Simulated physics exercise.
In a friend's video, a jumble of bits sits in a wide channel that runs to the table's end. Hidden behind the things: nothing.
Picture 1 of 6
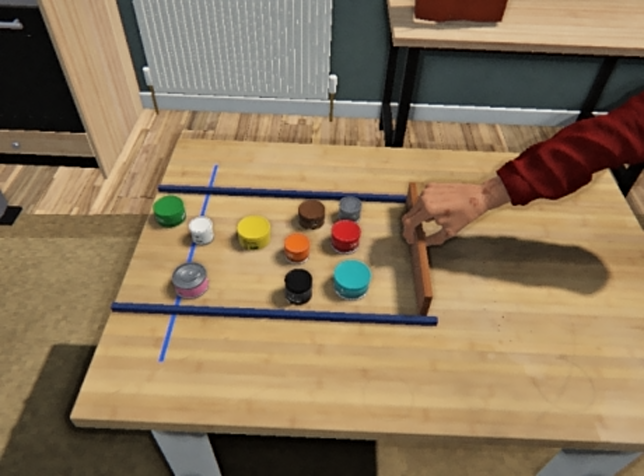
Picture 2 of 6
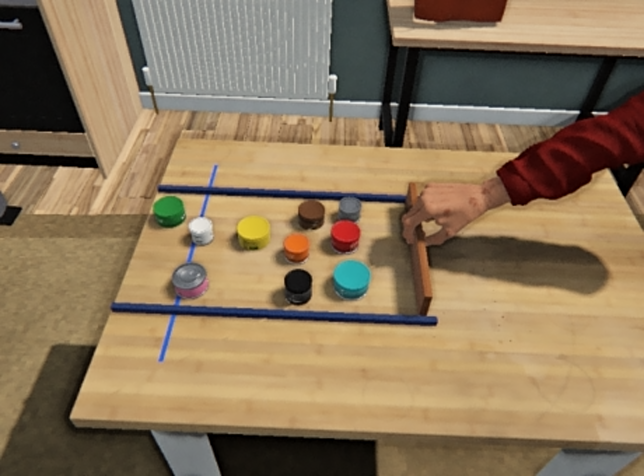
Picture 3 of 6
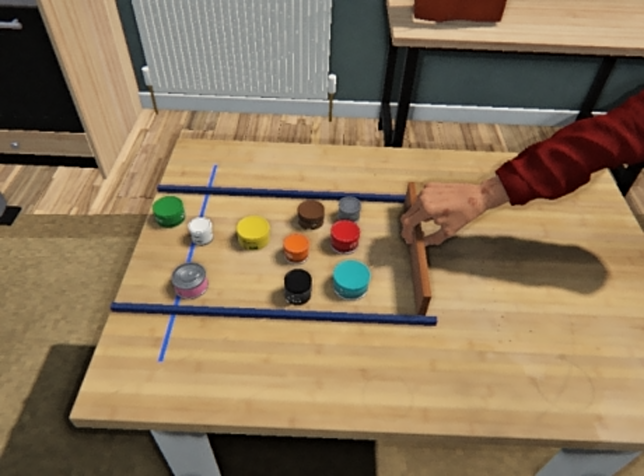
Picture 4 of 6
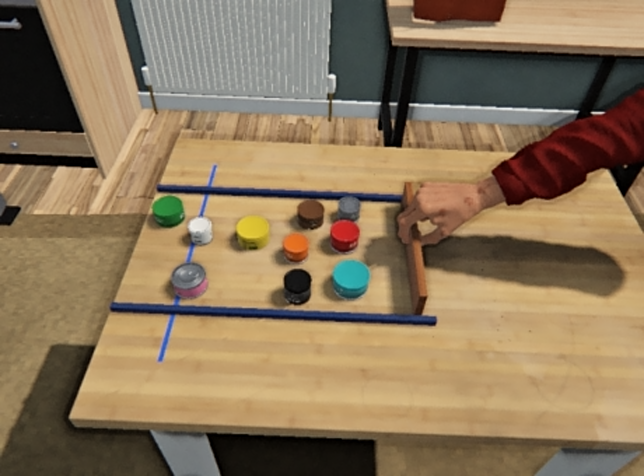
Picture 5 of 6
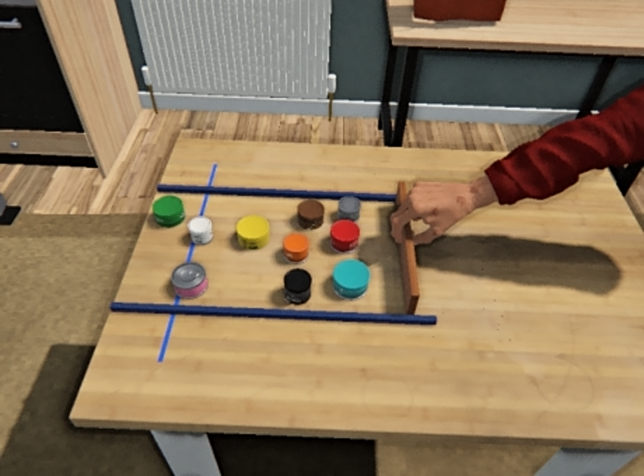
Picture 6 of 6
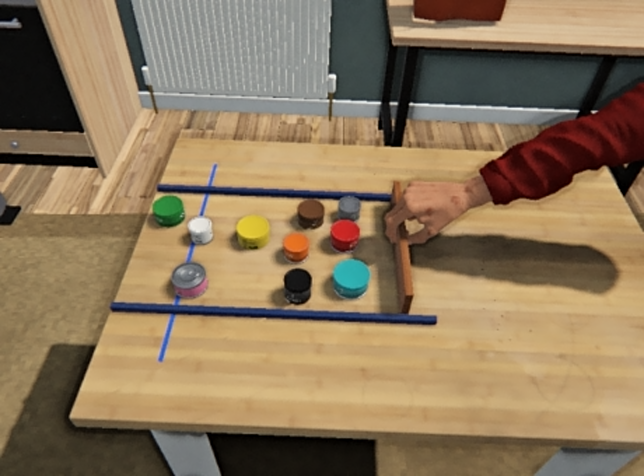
On a wooden table, small coloured tubs and tins sit between two dark blue rails, some near a thin blue line, while a hand in a red sleeve holds an upright board still, then slides it slightly left.
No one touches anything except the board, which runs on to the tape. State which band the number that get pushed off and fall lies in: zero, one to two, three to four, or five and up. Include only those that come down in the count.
The band is one to two.
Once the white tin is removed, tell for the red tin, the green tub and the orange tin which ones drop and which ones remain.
The red tin remains - the green tub ends up below - the orange tin remains.
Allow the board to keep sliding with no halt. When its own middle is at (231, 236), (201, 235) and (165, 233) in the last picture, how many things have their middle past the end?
Place by place, 0, 1 and 5.
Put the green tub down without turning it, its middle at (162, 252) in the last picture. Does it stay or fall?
From that start, the object then is safe.
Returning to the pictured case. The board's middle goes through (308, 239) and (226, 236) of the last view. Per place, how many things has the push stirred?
Counts: 6, 9.
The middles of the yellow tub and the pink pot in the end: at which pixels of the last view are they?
(151, 231), and the other (130, 274).
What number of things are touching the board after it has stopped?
The number is 4.
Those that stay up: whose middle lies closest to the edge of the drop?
It's the pink pot that is foremost.
Early on, none off yet; green tub at rest near (169, 212); white tin at rest near (201, 231); pink pot at rest near (190, 280).
A while later, none off yet; green tub at rest near (169, 212); white tin travelled well along near (157, 230); pink pot travelled about its own width near (168, 276).
Finally, the number that fall off is one or two; lost, white tin and green tub.
